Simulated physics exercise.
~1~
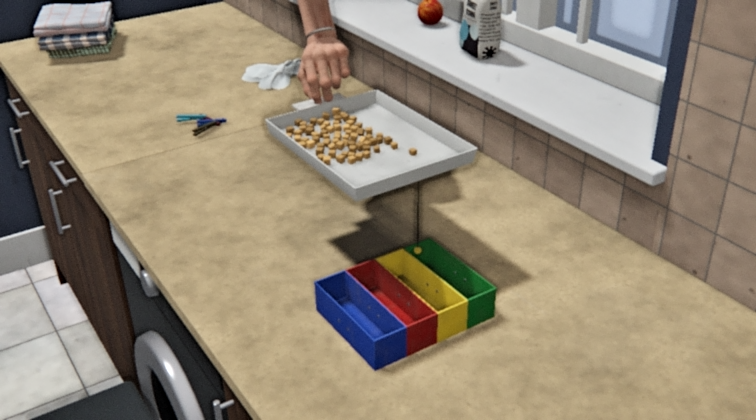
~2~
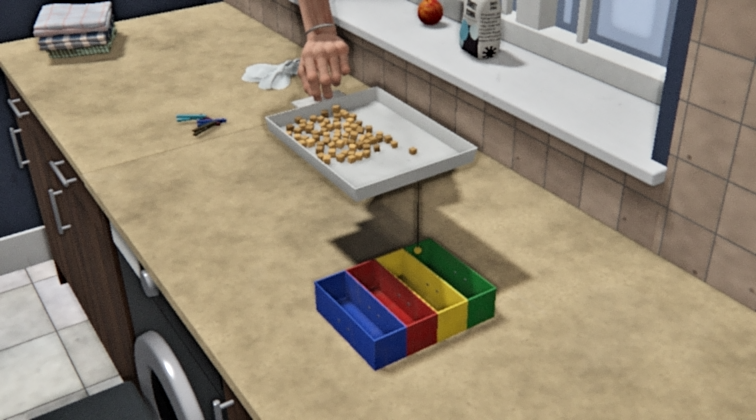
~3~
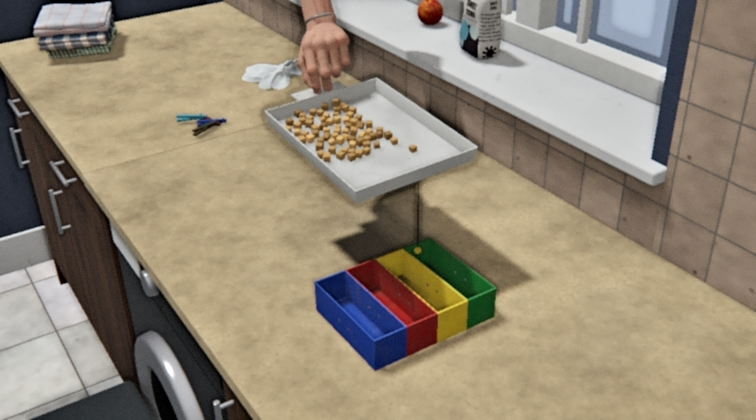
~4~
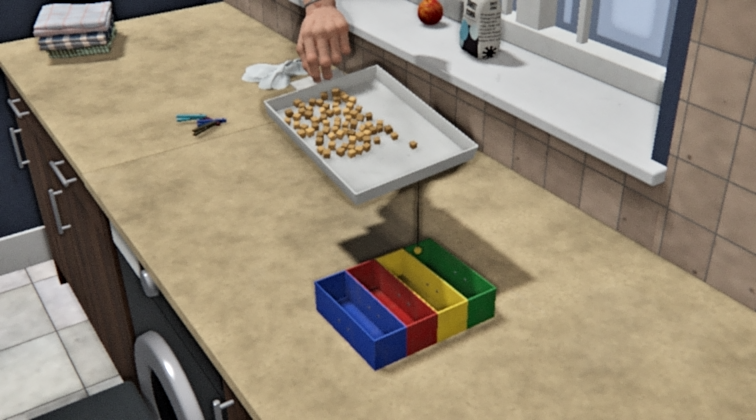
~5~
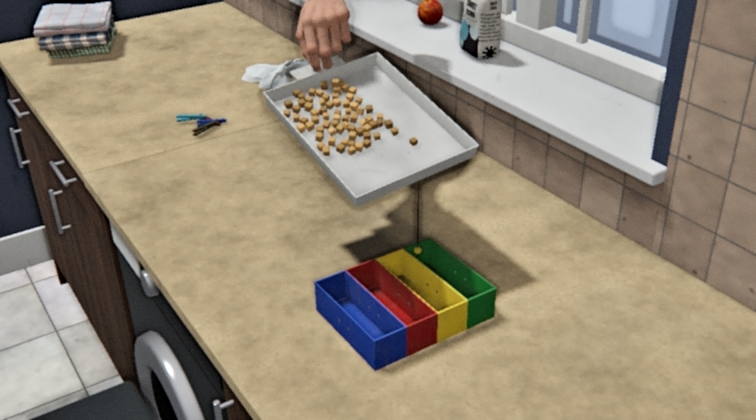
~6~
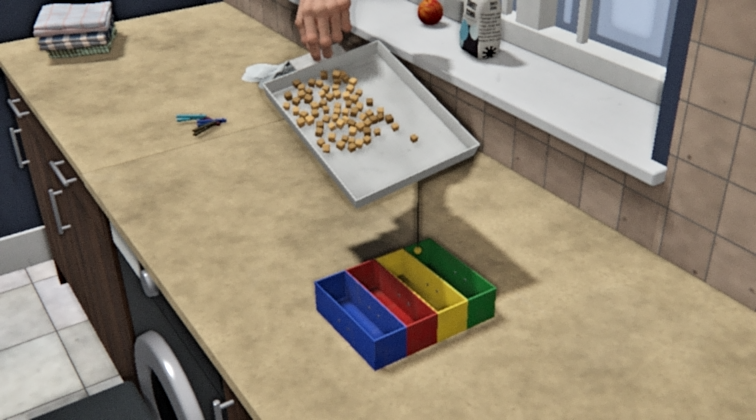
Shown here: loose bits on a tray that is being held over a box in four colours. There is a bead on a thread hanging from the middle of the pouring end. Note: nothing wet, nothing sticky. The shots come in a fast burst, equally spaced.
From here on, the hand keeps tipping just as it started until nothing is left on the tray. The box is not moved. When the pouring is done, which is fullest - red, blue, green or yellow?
Fullest: The red cell.
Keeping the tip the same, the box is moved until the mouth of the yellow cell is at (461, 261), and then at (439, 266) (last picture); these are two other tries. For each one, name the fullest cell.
Try one: The blue cell; try two: That blue cell.
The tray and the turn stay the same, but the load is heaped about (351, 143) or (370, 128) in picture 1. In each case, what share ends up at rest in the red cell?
It comes to about 40 per cent the first time and about 60 per cent the second.
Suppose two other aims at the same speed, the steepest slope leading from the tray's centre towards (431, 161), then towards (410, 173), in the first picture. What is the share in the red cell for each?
You'd see roughly 0 per cent the first time and 20 per cent the second.
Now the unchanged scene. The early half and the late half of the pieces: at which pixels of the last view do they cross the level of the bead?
The opening part goes through (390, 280); what follows goes through (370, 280).
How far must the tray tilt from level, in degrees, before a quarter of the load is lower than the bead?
It's turned some 110 degrees by then.
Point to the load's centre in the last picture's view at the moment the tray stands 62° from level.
In the last view, the load is centred close to (366, 170).
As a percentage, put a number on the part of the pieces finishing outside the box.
About 0 per cent.
Just after the last frame, tray tipped steeply; almost all on the tray; just a few falling or outside the box.
A moment on, tray tipped right over; the larger part on the tray; just a few in the blue cell; just a few in the red cell; just a few in the yellow cell; about a tenth falling or outside the box.
Further on, tray tipped past a quarter turn; roughly half in the red cell; roughly a quarter in the blue cell; roughly a quarter in the yellow cell; just a few in the green cell.
When it is over, tray tipped past a quarter turn; roughly half in the red cell; roughly a quarter in the blue cell; roughly a quarter in the yellow cell; just a few in the green cell.
